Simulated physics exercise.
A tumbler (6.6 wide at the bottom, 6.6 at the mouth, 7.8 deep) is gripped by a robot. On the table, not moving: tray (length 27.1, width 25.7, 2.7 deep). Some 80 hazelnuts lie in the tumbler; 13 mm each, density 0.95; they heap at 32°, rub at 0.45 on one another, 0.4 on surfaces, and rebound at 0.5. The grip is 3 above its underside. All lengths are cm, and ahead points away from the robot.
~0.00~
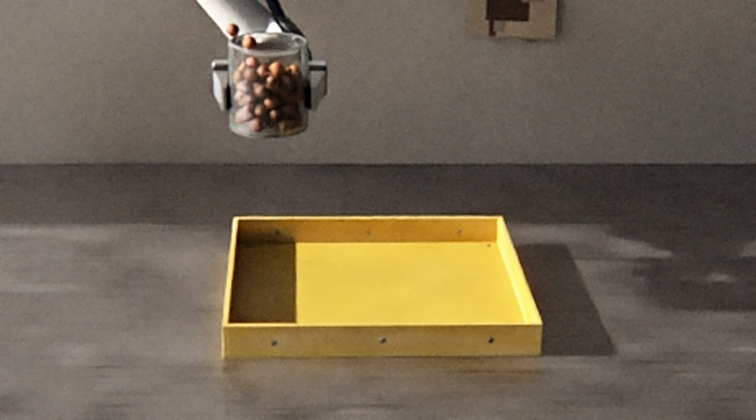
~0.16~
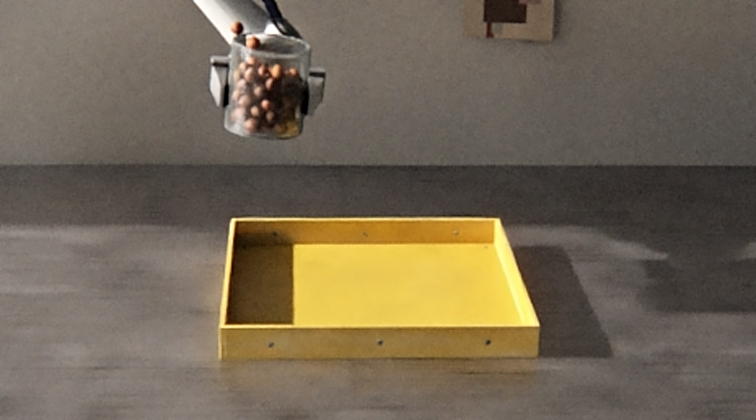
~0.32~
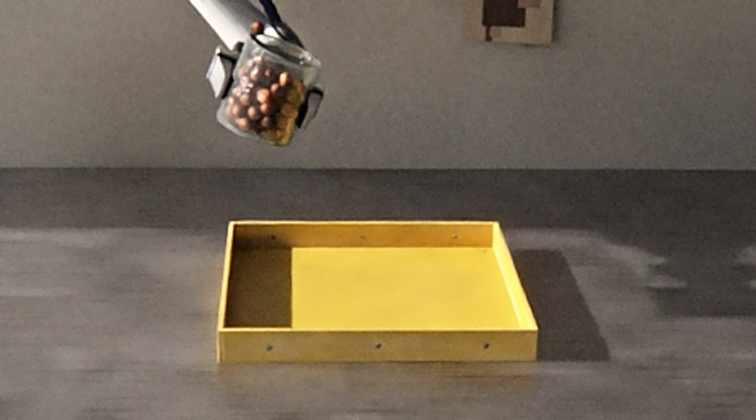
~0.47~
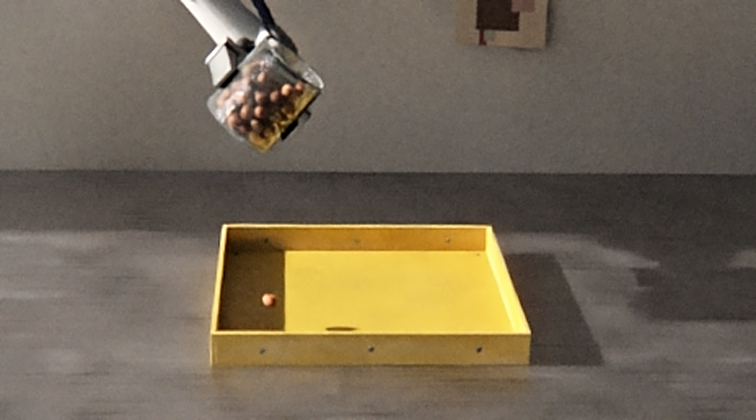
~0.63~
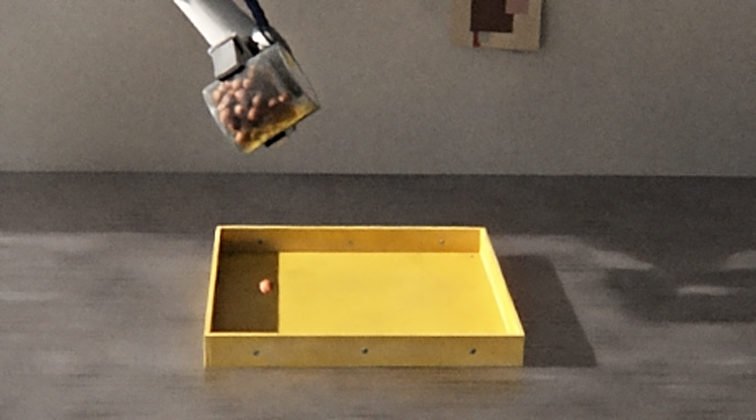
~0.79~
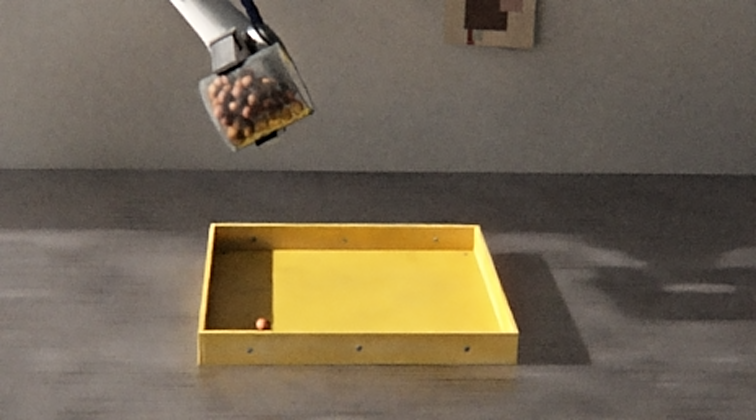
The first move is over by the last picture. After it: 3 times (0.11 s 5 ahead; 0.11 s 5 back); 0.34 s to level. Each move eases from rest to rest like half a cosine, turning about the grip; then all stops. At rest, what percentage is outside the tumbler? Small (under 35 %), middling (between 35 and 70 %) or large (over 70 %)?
Answer: Middling; between 35 and 70 % of the hazelnuts finish outside the tumbler.
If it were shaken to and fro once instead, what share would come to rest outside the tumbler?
Then about 25 per cent.
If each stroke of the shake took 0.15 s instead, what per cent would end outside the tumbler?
In that case some 25 per cent.
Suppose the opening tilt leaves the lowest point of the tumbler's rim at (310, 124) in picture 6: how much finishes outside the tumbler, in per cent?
Some 85 per cent.
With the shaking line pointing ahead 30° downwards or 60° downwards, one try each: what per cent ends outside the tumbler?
About 25 and 5 per cent.
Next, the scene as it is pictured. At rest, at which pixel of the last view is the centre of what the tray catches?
Near (392, 289).
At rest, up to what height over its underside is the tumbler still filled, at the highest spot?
Some 4.5 cm.
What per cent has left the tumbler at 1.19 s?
Near 25 per cent so far.
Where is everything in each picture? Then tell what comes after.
The first picture shows the tumbler middle at (269, 86), level; upper third of the load around (263, 77), from x 235 to 300, top at y 30; 77 in the tumbler.
The second picture shows the tumbler middle at (268, 87), tilted 6° forward; upper third of the load around (263, 80), from x 235 to 295, top at y 30.
The third picture shows the tumbler middle at (269, 91), tilted 21° forward; upper third of the load around (264, 84), from x 230 to 295, top at y 30; 76 in the tumbler, 1 in flight or on a rim.
The fourth picture shows the tumbler middle at (265, 96), tilted 41° forward; upper third of the load around (257, 89), from x 225 to 300, top at y 70; 76 in the tumbler, 1 in the tray.
The fifth picture shows the tumbler middle at (261, 100), tilted 56° forward; upper third of the load around (250, 88), from x 220 to 290, top at y 70; 76 in the tumbler, 1 in the tray.
The sixth picture shows the tumbler middle at (256, 98), tilted 62° forward; upper third of the load around (244, 88), from x 215 to 295, top at y 75; 76 in the tumbler, 1 in the tray.
After 1.19 s, tilted 62° forward, highest piece 23 above the table; 56 in the tumbler, 19 in the tray, 2 in flight or on a rim.
After 1.59 s, tilted 39° forward, highest piece 22 above the table; 38 in the tumbler, 30 in the tray, 3 on the table or floor, 6 in flight or on a rim.
After 1.99 s, level, highest piece 22 above the table; 38 in the tumbler, 34 in the tray, 5 on the table or floor.
After 3.04 s, level, highest piece 22 above the table; 38 in the tumbler, 34 in the tray, 5 on the table or floor.
In the end, 38 in the tumbler, 34 in the tray, 5 on the table or floor. That is 51 % outside the tumbler.
